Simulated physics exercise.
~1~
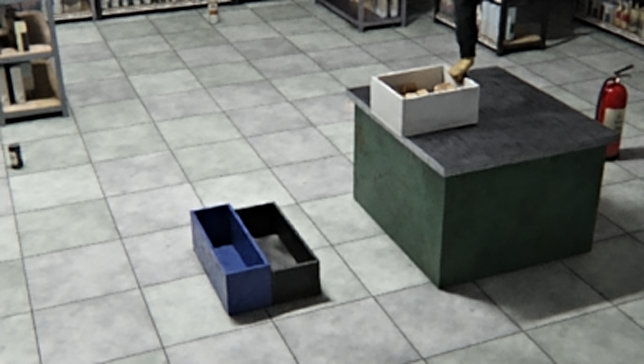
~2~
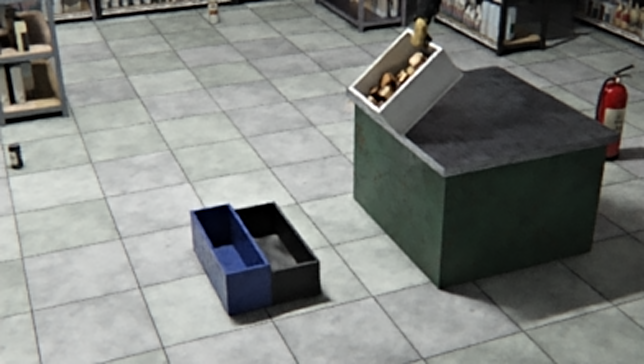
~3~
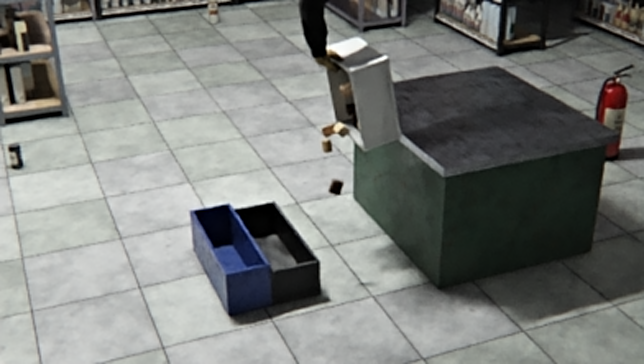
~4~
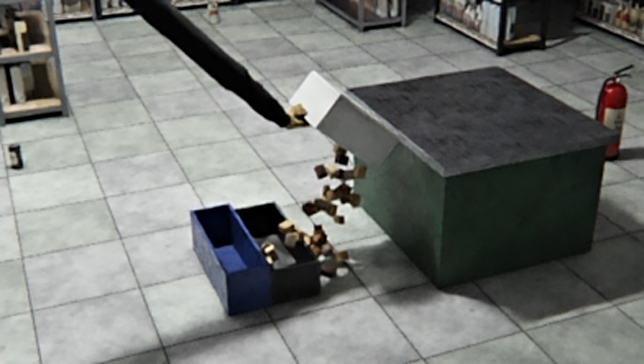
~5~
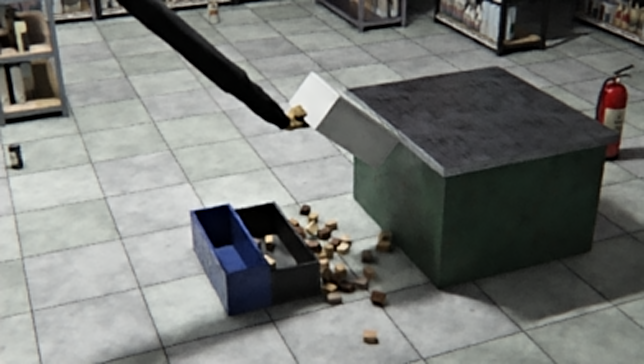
In a room with a grey tiled floor, seen from above at an angle, a white crate of wooden blocks sits on a dark-topped green bench. A blue tote and a black box lie side by side on the floor to the left, and a red fire extinguisher stands at the right. A dark arm tips the crate over the bench's left edge, and the first few blocks drop. As the crate turns further, the blocks pour down in a stream. A few land in the black box, but most scatter on the floor between it and the bench, while the crate stays tipped.
